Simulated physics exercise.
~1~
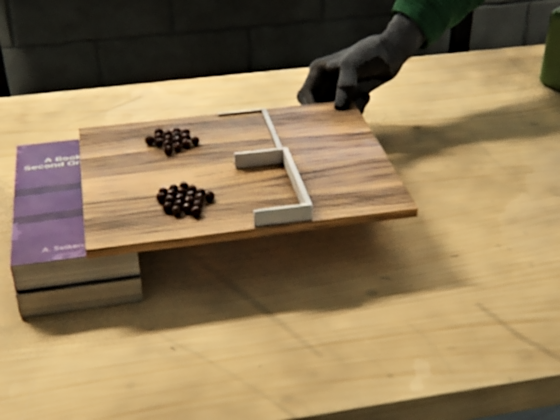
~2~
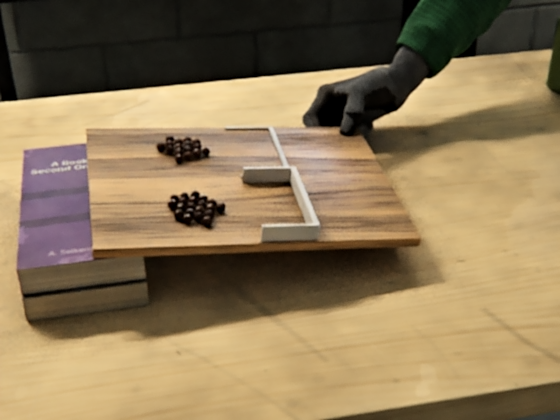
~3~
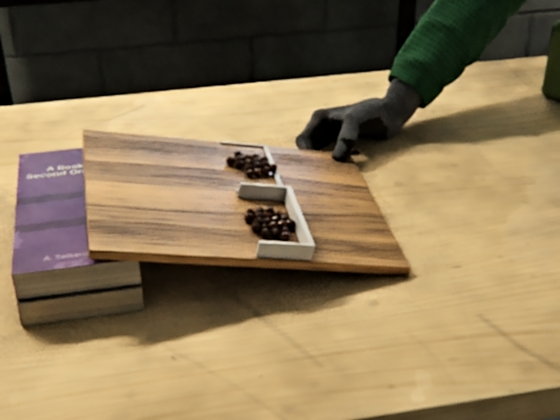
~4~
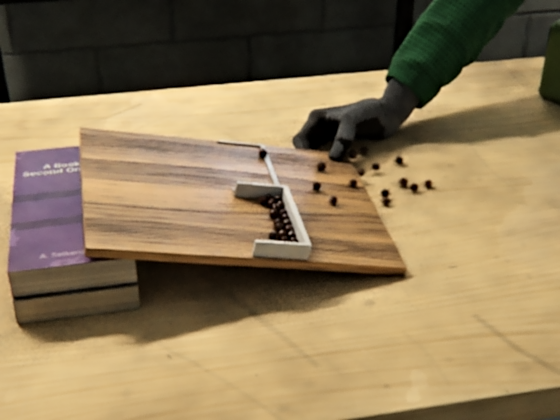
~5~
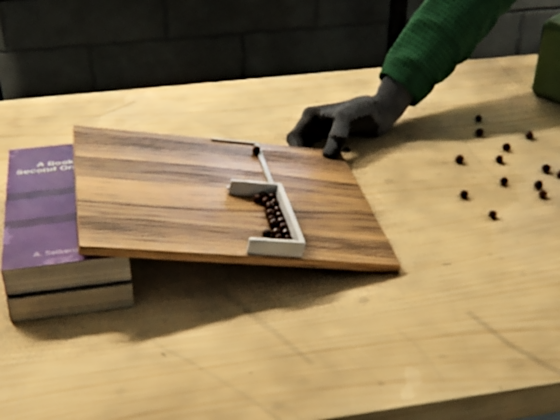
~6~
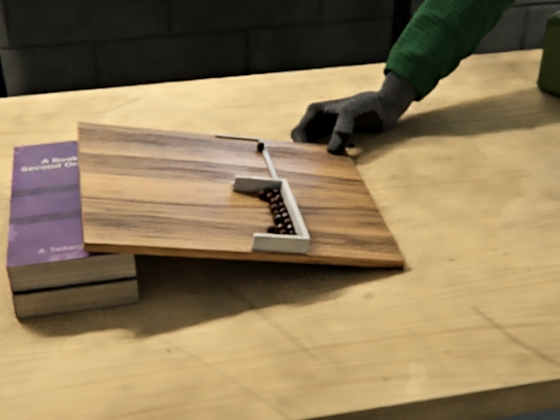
Dark beads slide down a lowered board, the front pile held, the back scattering away.
